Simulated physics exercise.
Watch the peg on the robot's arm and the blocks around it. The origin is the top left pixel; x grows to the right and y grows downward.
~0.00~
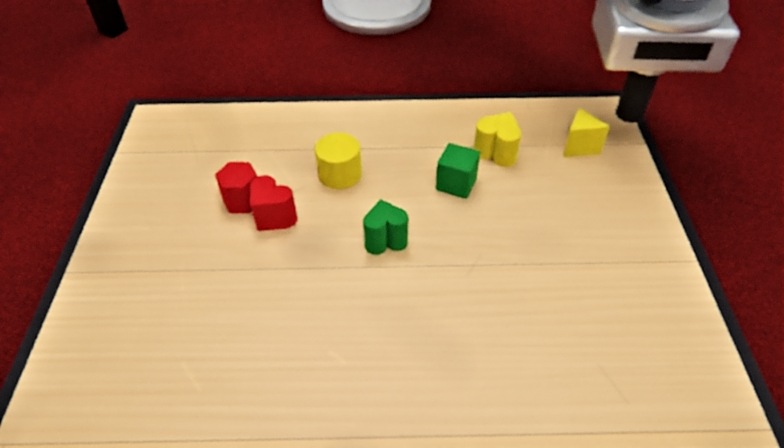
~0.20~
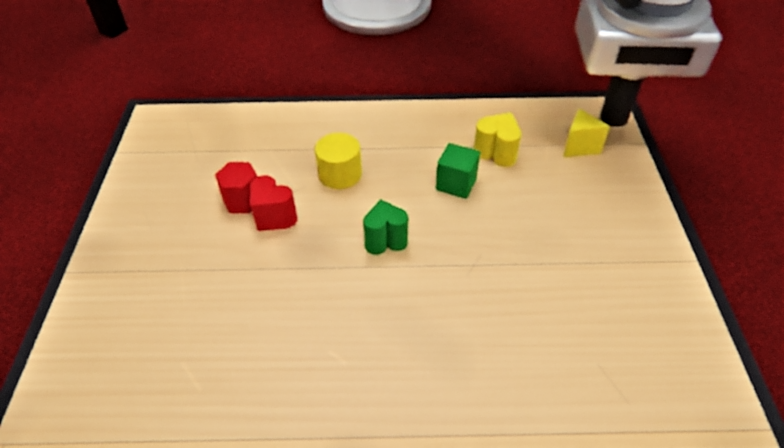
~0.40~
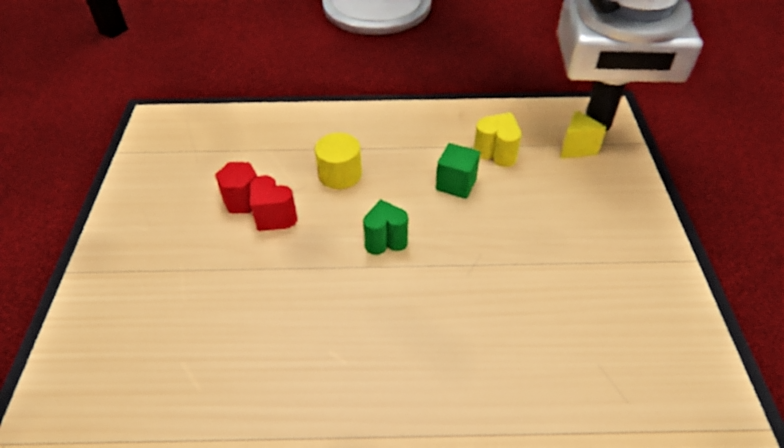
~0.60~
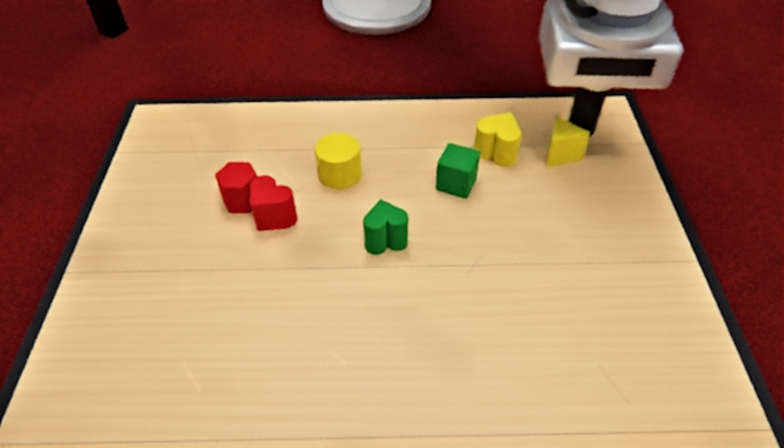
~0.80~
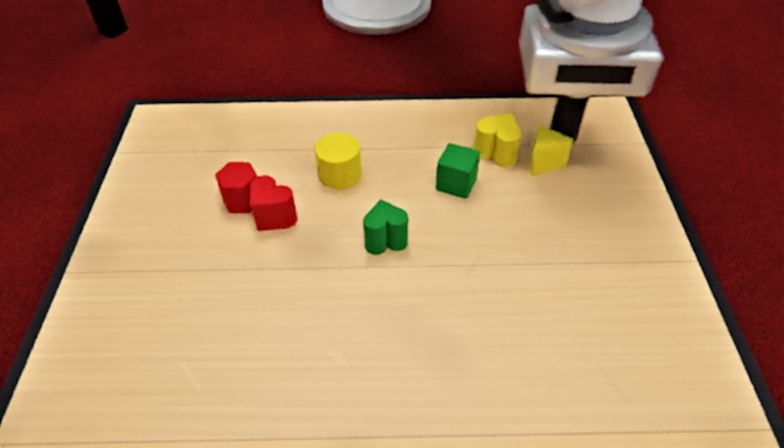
On a pale wooden board edged in black, red, yellow and green blocks sit scattered toward the far side. A robot arm's dark peg moves left from the far right corner to the yellow three-sided block, then pushes it a short way left, nearer the yellow heart, while the other blocks stay still.
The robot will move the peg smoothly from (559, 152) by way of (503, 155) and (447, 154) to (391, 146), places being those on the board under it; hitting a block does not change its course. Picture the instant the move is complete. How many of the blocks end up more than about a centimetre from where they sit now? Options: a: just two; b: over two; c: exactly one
Letter a.
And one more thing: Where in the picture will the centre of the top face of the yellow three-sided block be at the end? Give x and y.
For the centre of its top, I'd go with (530, 147).
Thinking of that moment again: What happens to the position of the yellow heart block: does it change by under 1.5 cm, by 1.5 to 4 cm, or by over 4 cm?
Overall it shifts more than 4 cm.
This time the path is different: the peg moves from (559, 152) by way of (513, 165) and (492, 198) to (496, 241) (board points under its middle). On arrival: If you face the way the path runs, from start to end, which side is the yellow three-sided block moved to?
My answer: Left.
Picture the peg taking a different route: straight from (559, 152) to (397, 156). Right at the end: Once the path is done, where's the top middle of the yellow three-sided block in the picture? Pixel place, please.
I expect it at (533, 146).
What follows on the original path. One third of the way, peg (506, 140); yellow heart block (476, 126), turned 15° clockwise; yellow three-sided block (530, 147), turned 30° anticlockwise.
Two thirds of the way, peg (448, 138); yellow heart block (418, 121), turned 30° clockwise; yellow three-sided block (530, 147), turned 30° anticlockwise.
At the end, peg (391, 131); yellow cylinder not moved; green square piece not moved; yellow heart block (361, 114), turned 35° clockwise; yellow three-sided block (530, 147), turned 30° anticlockwise.
